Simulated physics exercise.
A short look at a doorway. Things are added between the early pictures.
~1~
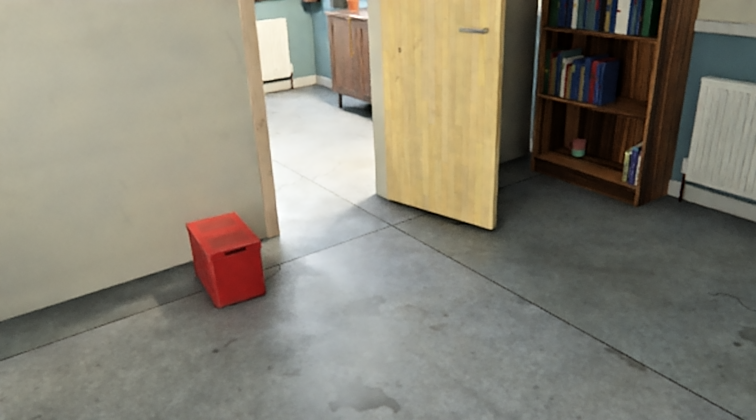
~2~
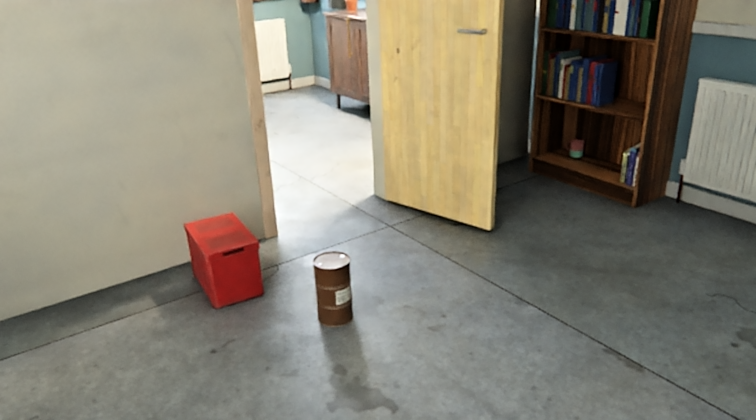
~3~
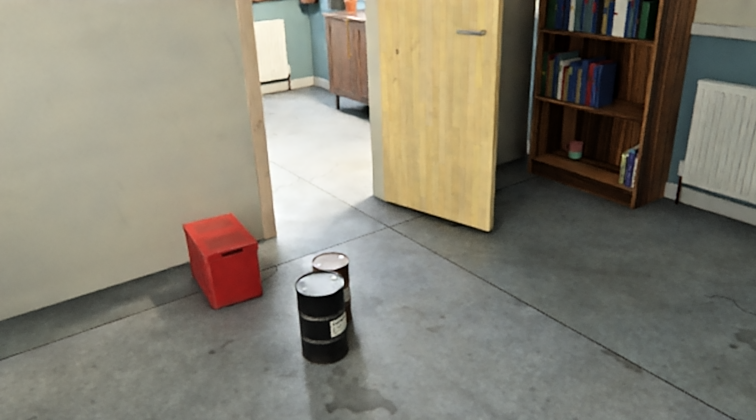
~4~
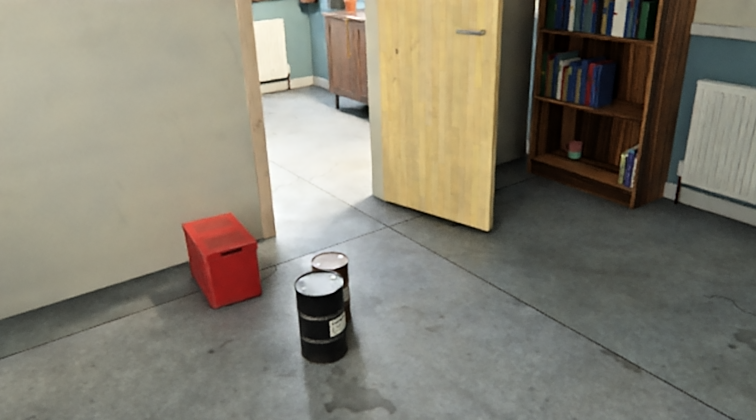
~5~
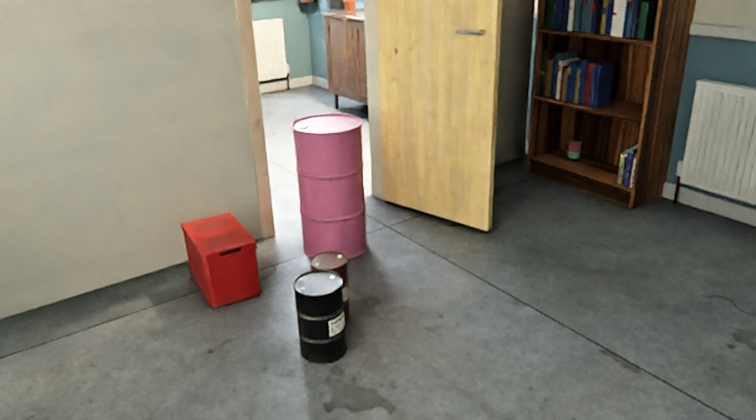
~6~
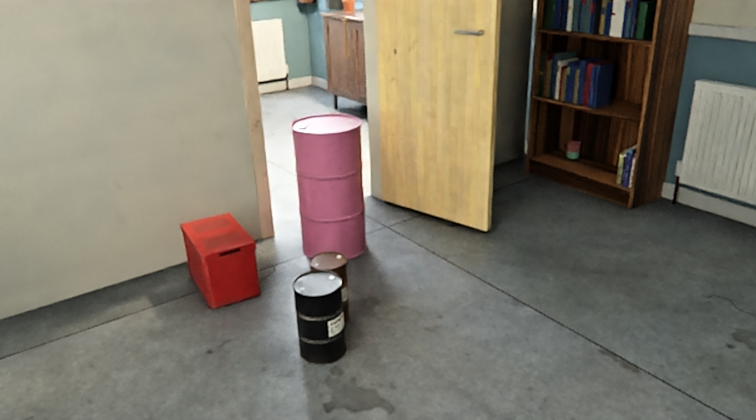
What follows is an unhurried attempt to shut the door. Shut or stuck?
Outcome: The door is blocked.
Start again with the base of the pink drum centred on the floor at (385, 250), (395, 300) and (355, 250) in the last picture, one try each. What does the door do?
First try: It is blocked; second try: It reaches the frame; third try: It is blocked.
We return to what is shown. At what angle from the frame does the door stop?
Some 45° open.
Then, 0.70 s past the last view, open by 85°.
Then, 1.10 s past the last view, open by 66°.
Finally, open by 46°; all 4 still in place. Final places as the last picture's camera would see them, pink drum near (329, 187).
